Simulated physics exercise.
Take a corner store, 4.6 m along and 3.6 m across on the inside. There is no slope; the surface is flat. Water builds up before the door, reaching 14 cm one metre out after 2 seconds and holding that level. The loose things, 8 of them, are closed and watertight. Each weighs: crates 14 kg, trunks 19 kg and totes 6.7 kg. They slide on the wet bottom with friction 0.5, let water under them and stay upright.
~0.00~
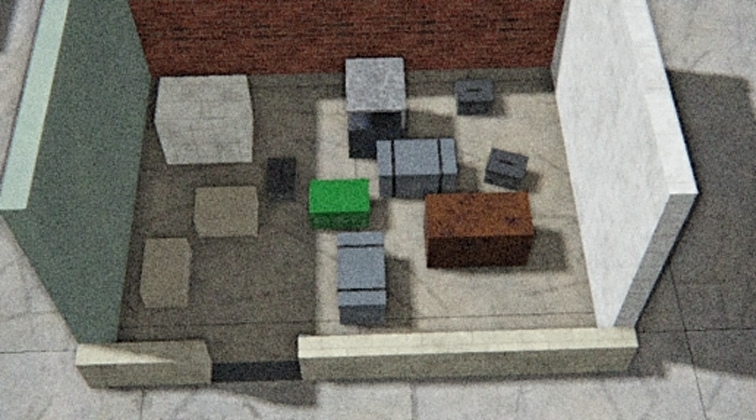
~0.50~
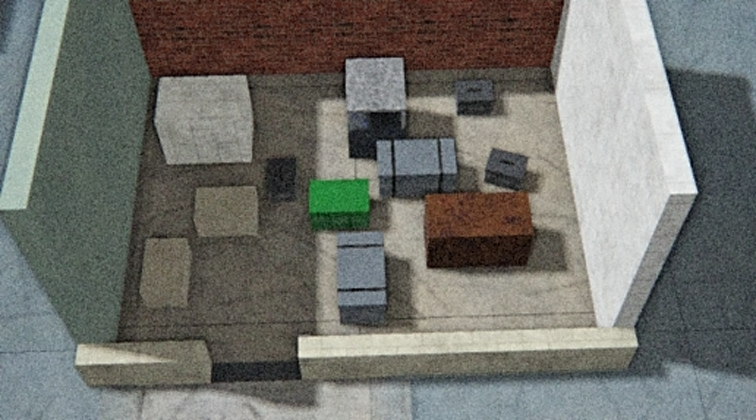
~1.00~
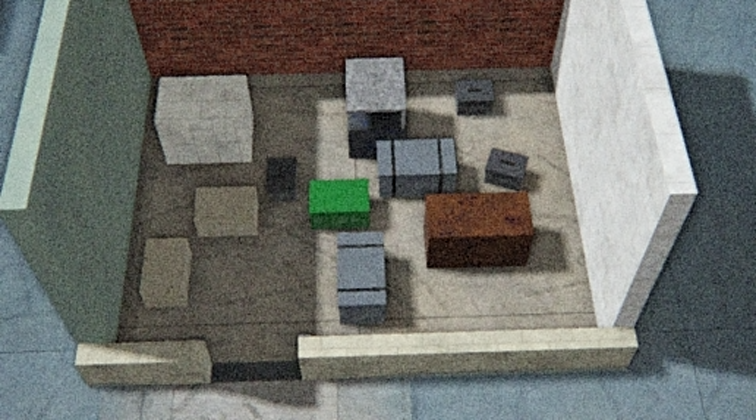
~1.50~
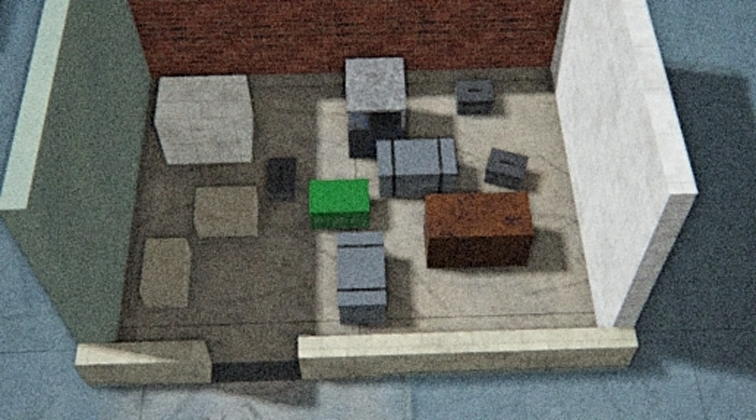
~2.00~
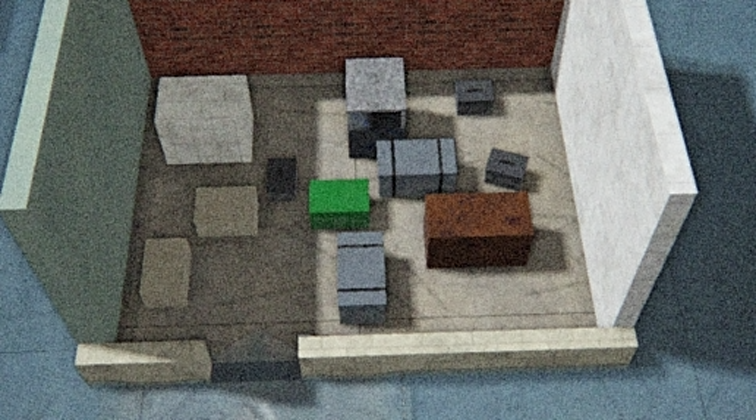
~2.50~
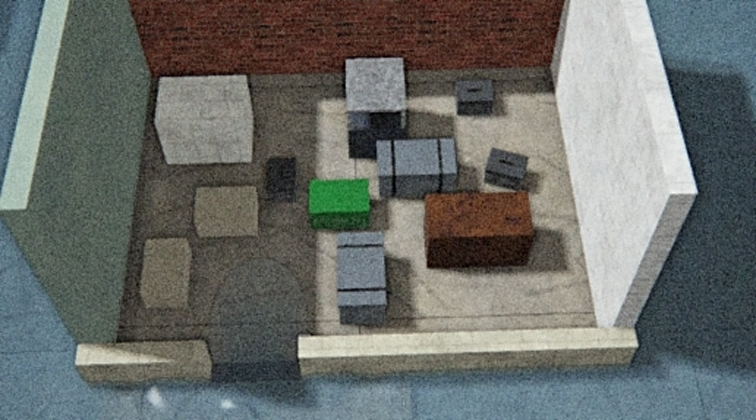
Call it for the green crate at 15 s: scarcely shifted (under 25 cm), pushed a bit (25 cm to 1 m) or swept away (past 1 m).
Pushed a bit.
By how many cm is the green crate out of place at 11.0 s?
I'd guess some 20 cm by then.
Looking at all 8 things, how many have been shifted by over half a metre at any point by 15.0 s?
3 in all.
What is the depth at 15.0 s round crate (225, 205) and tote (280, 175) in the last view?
Some 7 cm at the first, some 4 cm at the second.
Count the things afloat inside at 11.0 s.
Then: 1.
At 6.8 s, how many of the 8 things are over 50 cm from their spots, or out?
The number comes to 2.
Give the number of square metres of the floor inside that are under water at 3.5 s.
Wet area: Approx. 3.0 m2.
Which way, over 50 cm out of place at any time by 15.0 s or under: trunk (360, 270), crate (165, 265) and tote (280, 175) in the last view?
In turn: Under, under, more.
After 3.5 s the green crate is near (339, 195), 0.0 m from its start, aground; 0 afloat.
After 6.8 s the green crate is near (351, 182), 0.2 m from its start, aground; 0 afloat.
After 11.0 s the green crate is near (357, 181), 0.2 m from its start, aground; 1 afloat.
After 15.0 s the green crate is near (392, 217), 0.6 m from its start, aground; 4 afloat.
